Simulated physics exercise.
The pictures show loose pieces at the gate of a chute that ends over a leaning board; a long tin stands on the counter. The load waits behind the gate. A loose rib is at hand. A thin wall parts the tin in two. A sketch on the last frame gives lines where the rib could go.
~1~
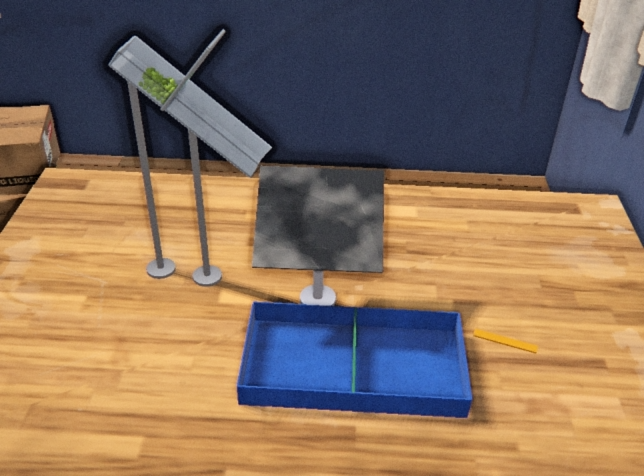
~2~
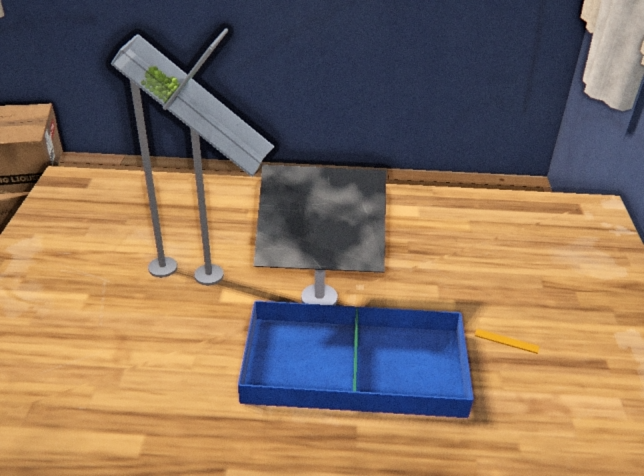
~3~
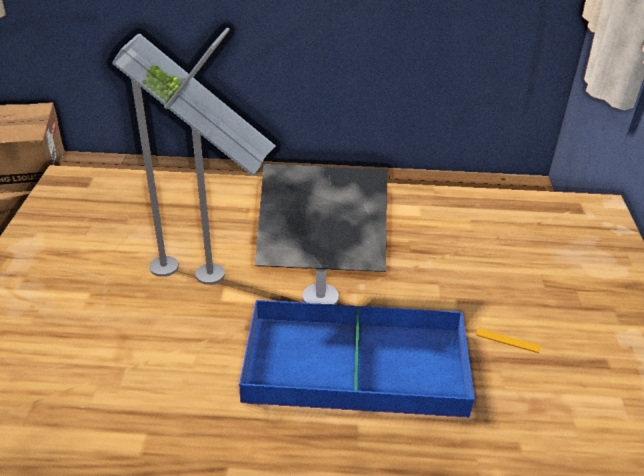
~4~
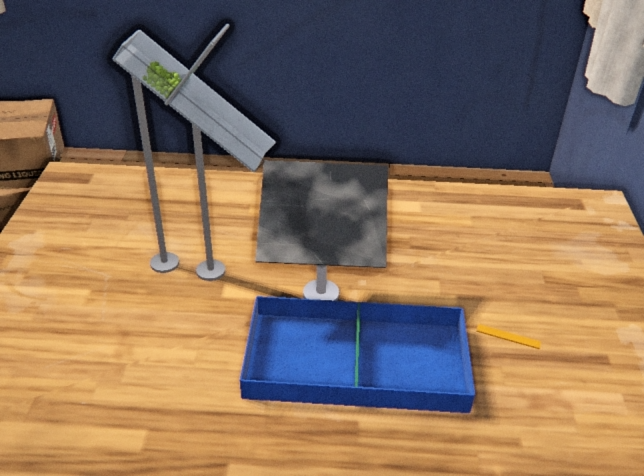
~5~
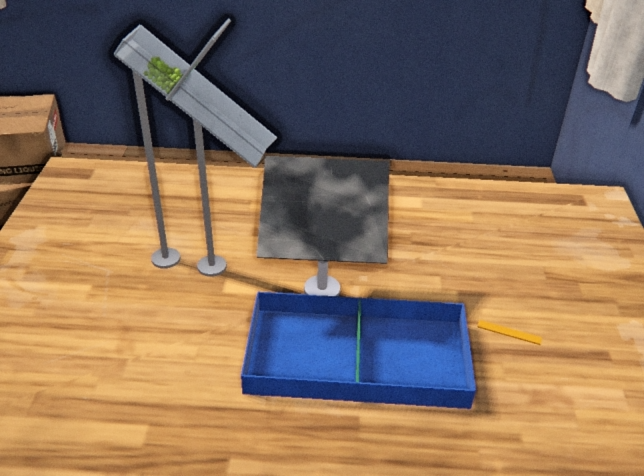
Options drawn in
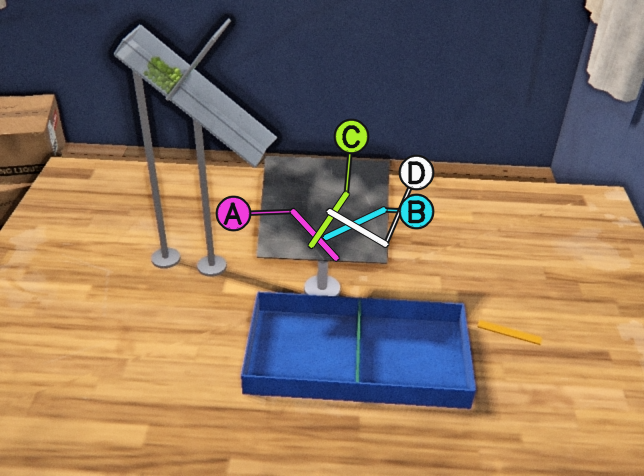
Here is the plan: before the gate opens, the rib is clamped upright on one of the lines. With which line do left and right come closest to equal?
D works best here.
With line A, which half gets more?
The right half.
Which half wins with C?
The left half.
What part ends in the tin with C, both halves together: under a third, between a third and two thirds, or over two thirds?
Line C gives over two thirds.
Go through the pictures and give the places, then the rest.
Load behind the gate near (162, 88), dried peas; lip of the chute near (256, 168), sloping fairly steeply, in the first frame.
Middle of the board near (322, 217), tilted fairly steeply; middle of its low edge near (319, 269); of its high edge near (324, 167), in the second frame.
Front corners of the tin near (240, 384) and (474, 399); front end of its middle wall near (356, 391), in the third frame.
Middle of the load near (166, 82); lip near (260, 163), in the fourth frame.
Middle of the load near (167, 77); lip near (261, 158), in the fifth frame.
On the marked copy, line A from (293, 211) to (336, 258); line B from (383, 209) to (325, 237); line C from (346, 194) to (311, 245); line D from (329, 211) to (385, 244).
With A, of what is caught, a small share in the left half, all but a few in the right.
With B, of what is caught, the bulk in the left half, a small share in the right.
With C, of what is caught, all but a few in the left half, only a few in the right.
With D, of what is caught, close to a third in the left half, close to two thirds in the right.
